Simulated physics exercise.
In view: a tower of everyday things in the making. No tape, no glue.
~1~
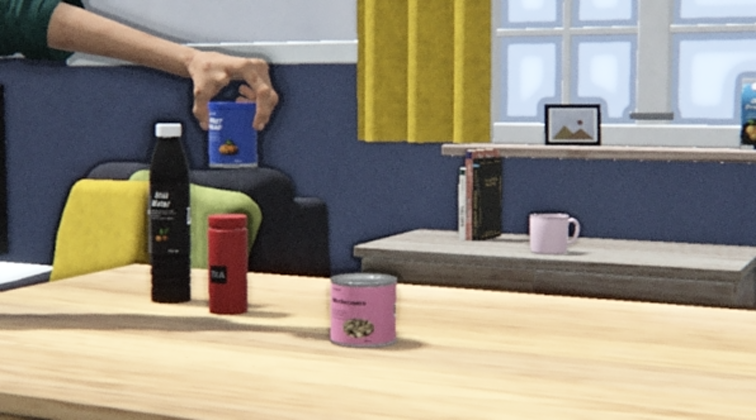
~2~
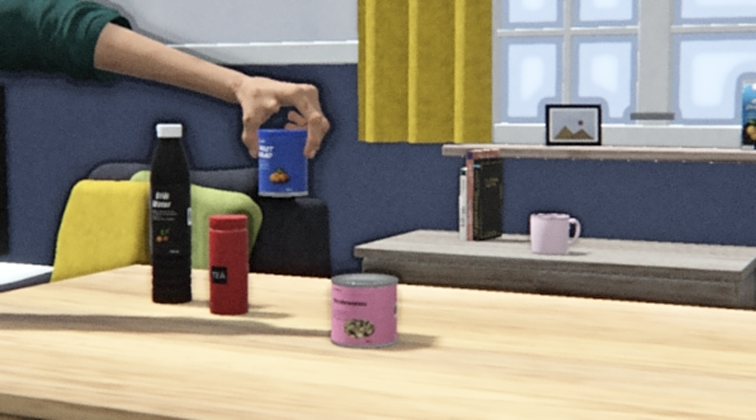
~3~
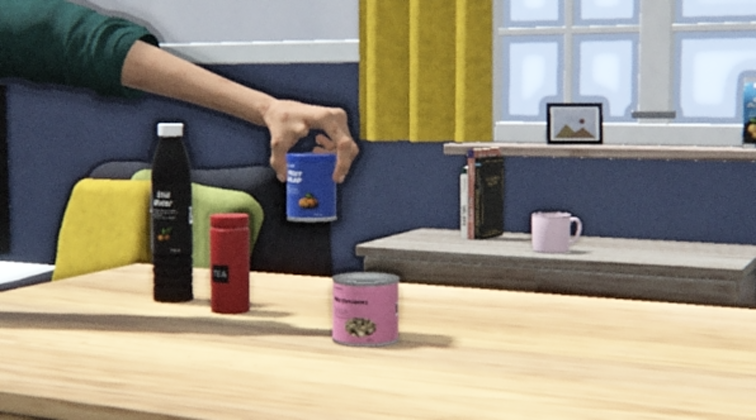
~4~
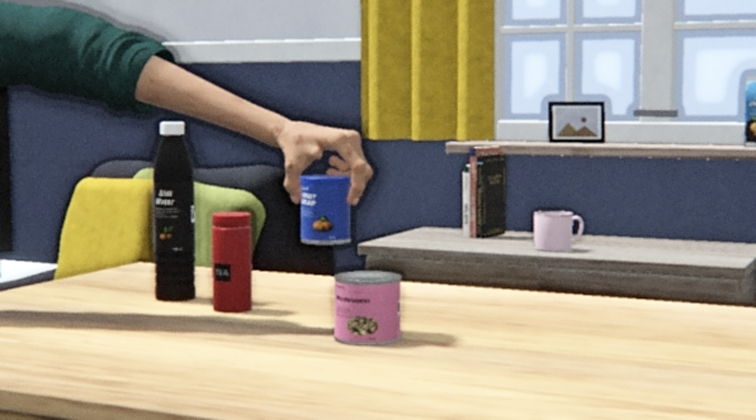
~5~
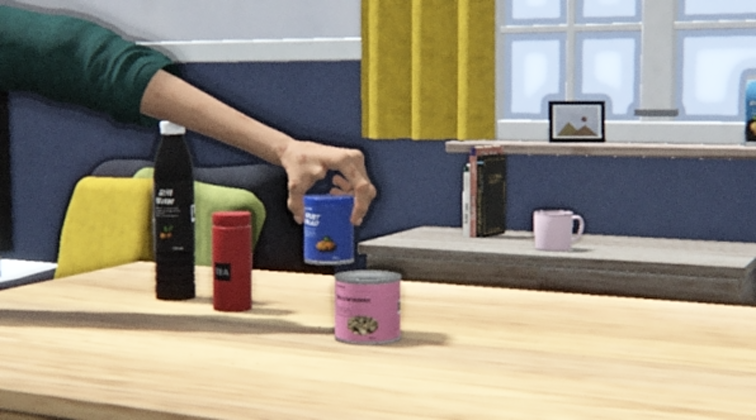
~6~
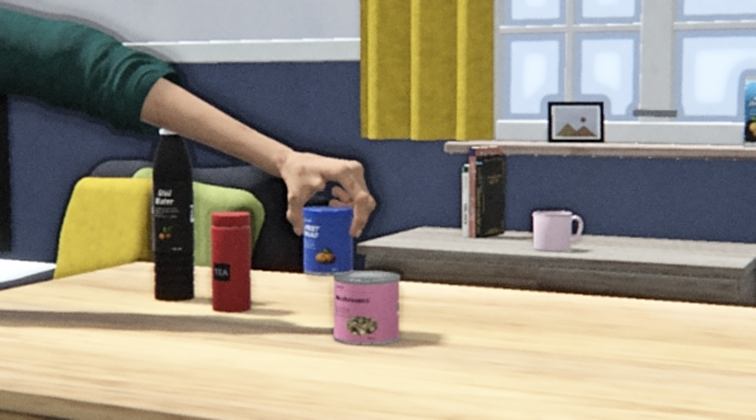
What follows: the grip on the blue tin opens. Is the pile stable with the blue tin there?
Outcome: The pile gives way.
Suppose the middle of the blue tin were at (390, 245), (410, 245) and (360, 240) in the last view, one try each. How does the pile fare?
First try: It keeps its balance; second try: It comes apart; third try: It stays up.
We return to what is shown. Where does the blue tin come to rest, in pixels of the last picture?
Around (282, 306).
Then, 0.30 s on from there, blue tin now fallen.
Then, 0.40 s on from there, things are still on the move.
Then, 1.40 s on from there, nothing new.
In the end, fallen, blue tin; the other 3 unmoved. At the end, from the last picture's camera, blue tin near (283, 307). The pile loses its balance.
